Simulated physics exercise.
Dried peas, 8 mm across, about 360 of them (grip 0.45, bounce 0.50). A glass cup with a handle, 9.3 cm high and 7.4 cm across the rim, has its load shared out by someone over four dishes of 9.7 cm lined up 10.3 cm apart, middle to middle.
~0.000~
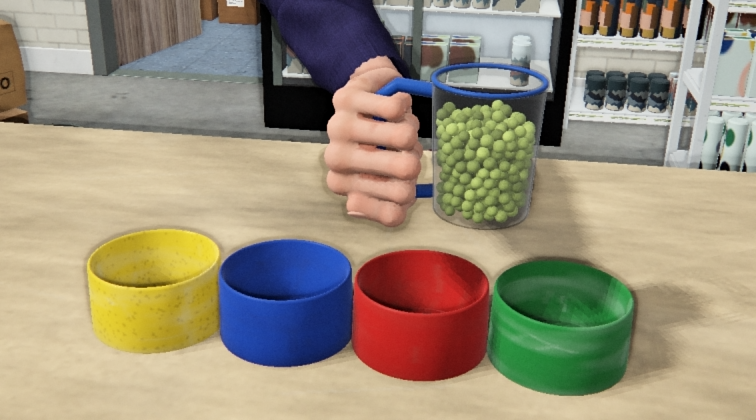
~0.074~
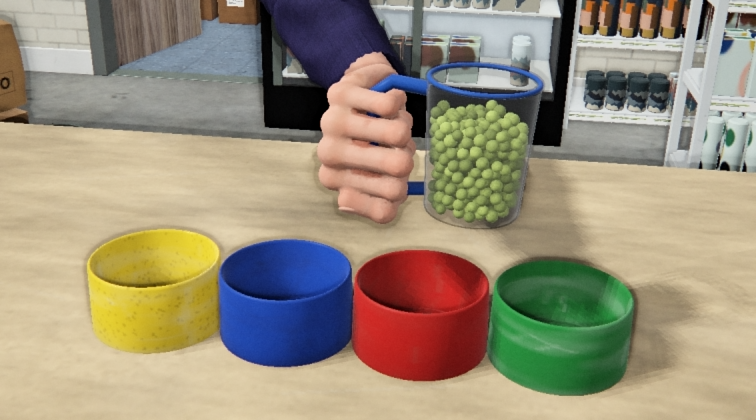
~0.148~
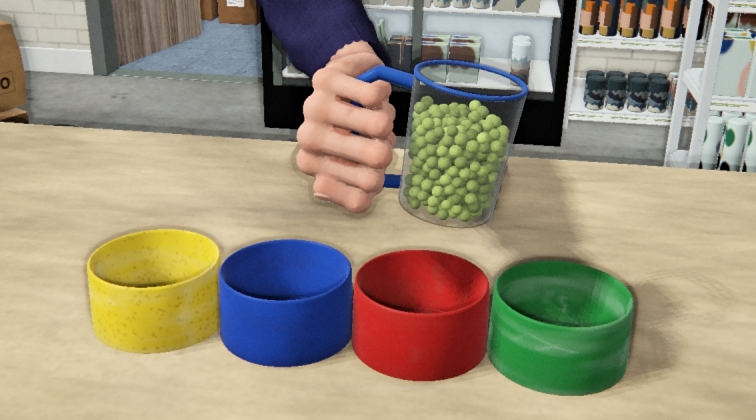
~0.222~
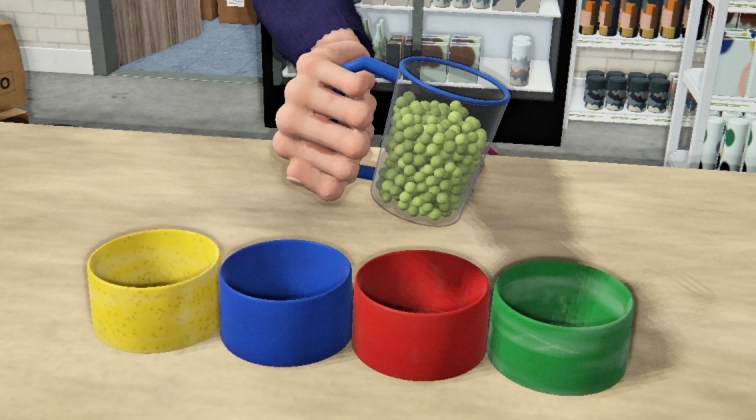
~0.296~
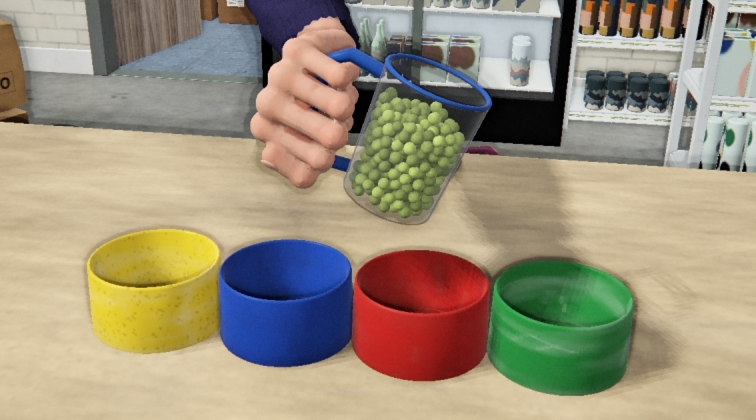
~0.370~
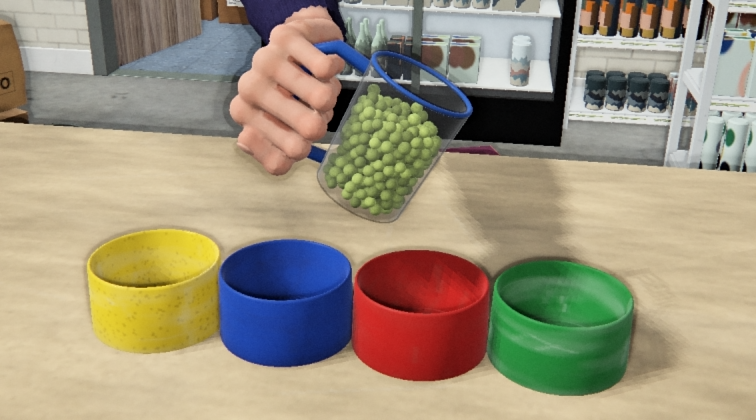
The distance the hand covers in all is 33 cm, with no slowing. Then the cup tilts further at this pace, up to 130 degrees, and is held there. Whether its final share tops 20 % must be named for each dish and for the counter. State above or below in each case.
In each case: Red below, blue below, green below, yellow above, counter below.
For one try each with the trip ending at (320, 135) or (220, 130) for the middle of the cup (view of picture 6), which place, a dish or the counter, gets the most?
First try: Red; second try: Blue.
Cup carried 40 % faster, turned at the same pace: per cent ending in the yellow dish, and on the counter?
Shares - yellow 100, counter 0.
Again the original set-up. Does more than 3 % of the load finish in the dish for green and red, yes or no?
Green: False, red: False.
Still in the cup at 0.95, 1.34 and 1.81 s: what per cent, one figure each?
Going in order, it reads 100, then 75, and finally 0 per cent.
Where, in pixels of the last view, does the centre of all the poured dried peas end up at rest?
Close to pixel (157, 294).
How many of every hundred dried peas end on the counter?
About 5 %.
After 0.95 s, tilt 78 degrees; cup holds 100 %.
After 1.34 s, tilt 112 degrees; cup holds 75 %, blue 5 %, yellow 10 %.
After 1.81 s, tilt 130 degrees; cup holds 0 %, blue 5 %, yellow 90 %.
In the end, at 2.4 s, red 0 %, blue 5 %, green 0 %, yellow 90 %, counter 5 %.
